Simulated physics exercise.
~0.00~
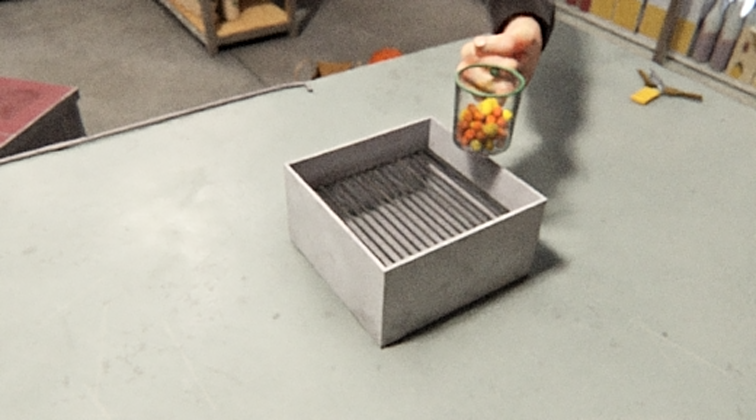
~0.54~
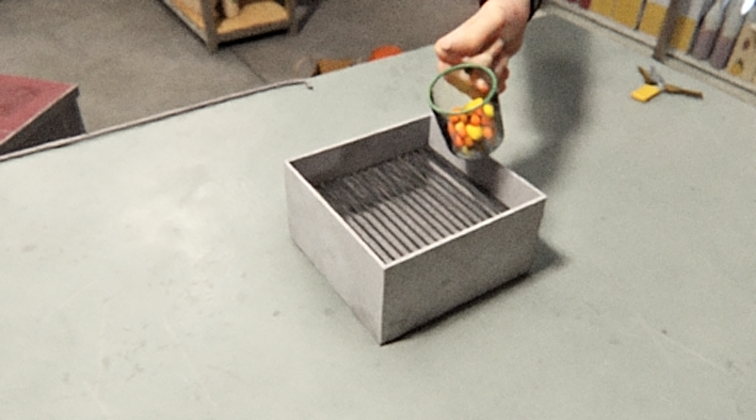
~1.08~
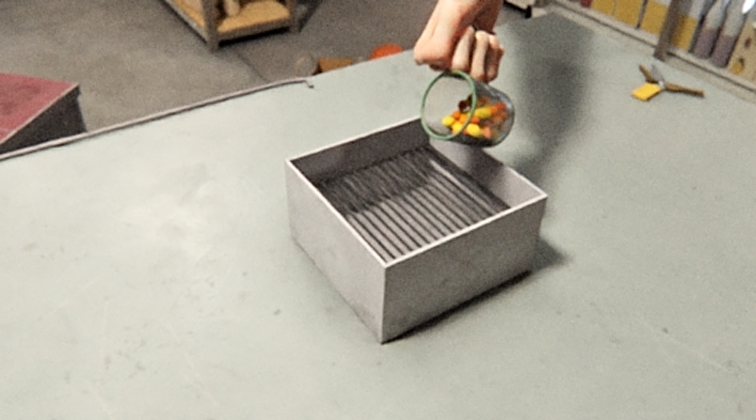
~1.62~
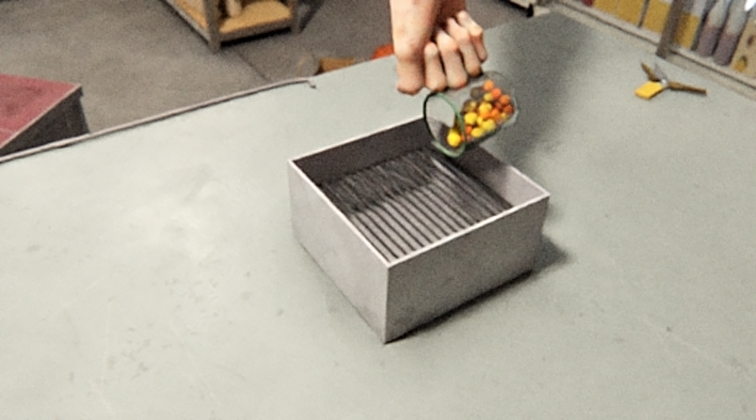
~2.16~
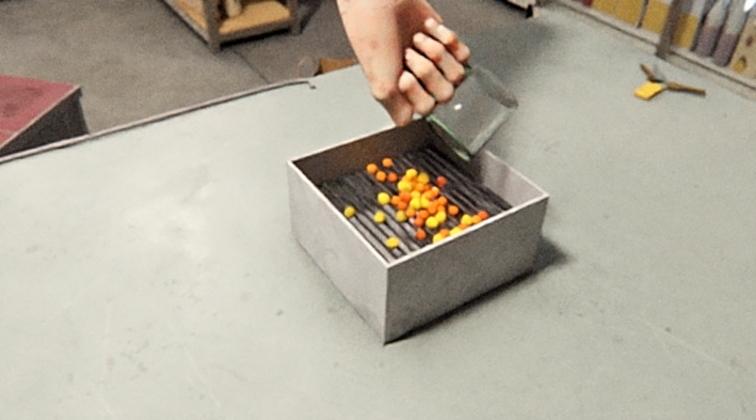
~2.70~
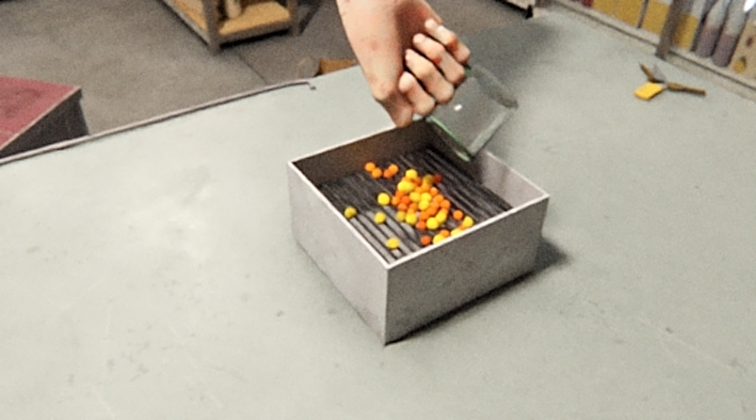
A hand holding a clear cup of small yellow and orange pieces moves left over an open gray box with a dark slatted rack, then tips the cup until it empties, and the pieces scatter across the rack, where both colours remain on top.
